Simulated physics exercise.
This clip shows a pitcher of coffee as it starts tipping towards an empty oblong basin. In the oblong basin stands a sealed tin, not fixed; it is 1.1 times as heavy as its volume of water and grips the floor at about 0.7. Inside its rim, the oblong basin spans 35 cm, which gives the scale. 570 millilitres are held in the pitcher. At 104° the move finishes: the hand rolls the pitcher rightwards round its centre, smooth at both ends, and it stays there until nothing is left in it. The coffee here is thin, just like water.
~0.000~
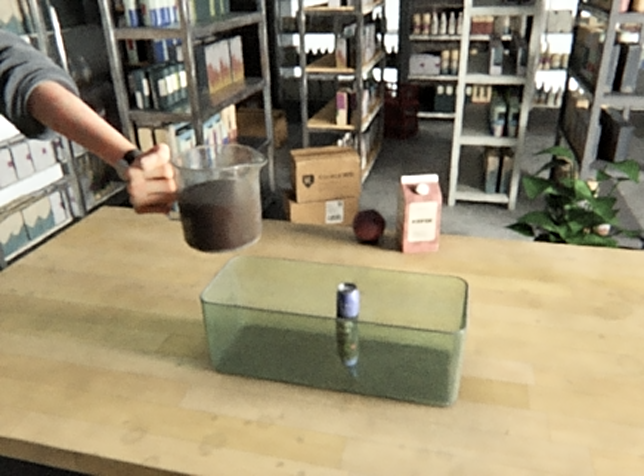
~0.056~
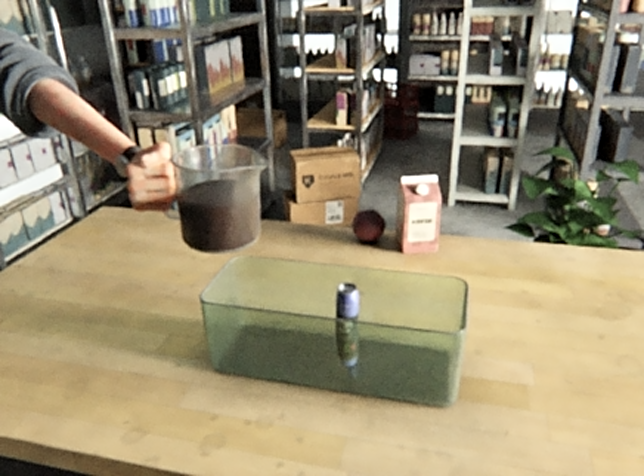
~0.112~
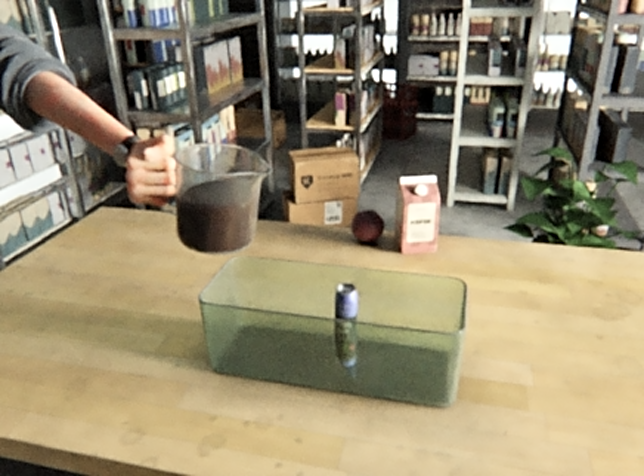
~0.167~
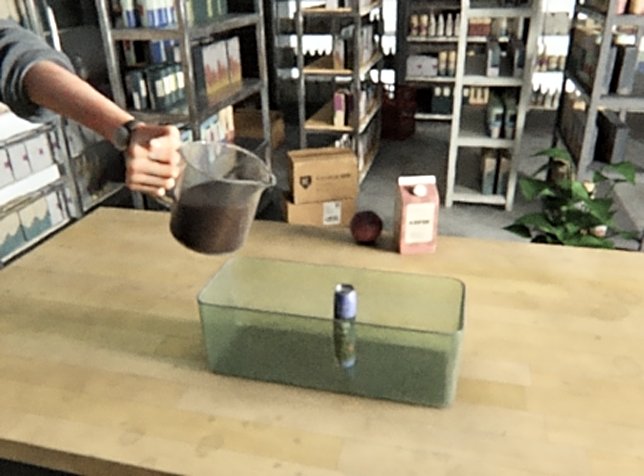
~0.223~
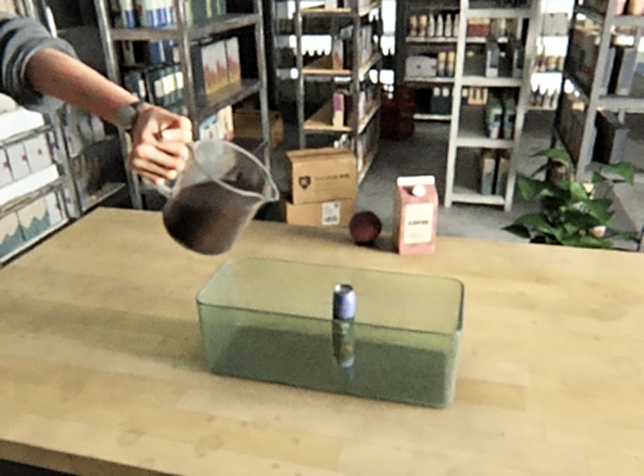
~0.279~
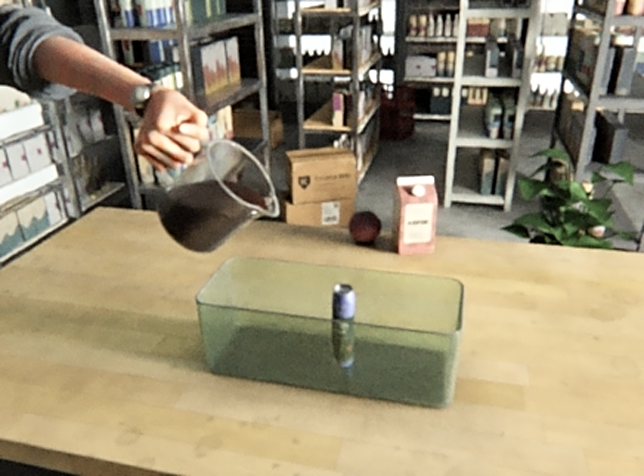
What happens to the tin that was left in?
It holds.
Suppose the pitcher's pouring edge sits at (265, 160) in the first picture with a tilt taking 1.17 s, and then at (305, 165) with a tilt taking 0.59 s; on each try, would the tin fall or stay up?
In the first try it remains standing; in the second it comes down.
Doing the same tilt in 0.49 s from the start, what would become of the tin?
Result: Tin upright.
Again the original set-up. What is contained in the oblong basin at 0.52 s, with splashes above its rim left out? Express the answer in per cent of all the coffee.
Roughly 16 per cent.
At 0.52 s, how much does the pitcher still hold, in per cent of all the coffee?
I reckon about 58 in a hundred is still held.
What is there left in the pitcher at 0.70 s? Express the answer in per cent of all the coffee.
About 16 per cent.
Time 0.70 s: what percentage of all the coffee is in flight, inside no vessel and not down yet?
Around 10 percent of it is airborne.
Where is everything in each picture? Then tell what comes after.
The first picture shows tilt 0°; pouring edge (266, 161); surface from (186, 188) to (256, 192); the oblong basin's rim runs from (217, 277) to (467, 306); the tin's top is at (347, 291).
The second picture shows tilt 2°; pouring edge (268, 164); surface from (186, 188) to (256, 193).
The third picture shows tilt 9°; pouring edge (271, 171); surface from (184, 189) to (256, 193).
The fourth picture shows tilt 19°; pouring edge (275, 183); surface from (181, 191) to (256, 195).
The fifth picture shows tilt 33°; pouring edge (278, 198); surface from (176, 195) to (260, 198).
The sixth picture shows tilt 48°; pouring edge (278, 214); surface from (168, 189) to (267, 203).
Then, 0.52 s in, the tilt is 101° and 58 per cent is still to pour; the tin stands where it began.
Then, 0.70 s in, the tilt is 104° and 17 per cent is still to pour; the tin stands where it began.
Then, 0.89 s in, the tilt is 104° and 4 per cent is still to pour; the tin stands where it began.
Then, 1.09 s in, the tilt is 104° and 0 per cent is still to pour; the tin stands where it began.
Finally, the tin stands where it began.
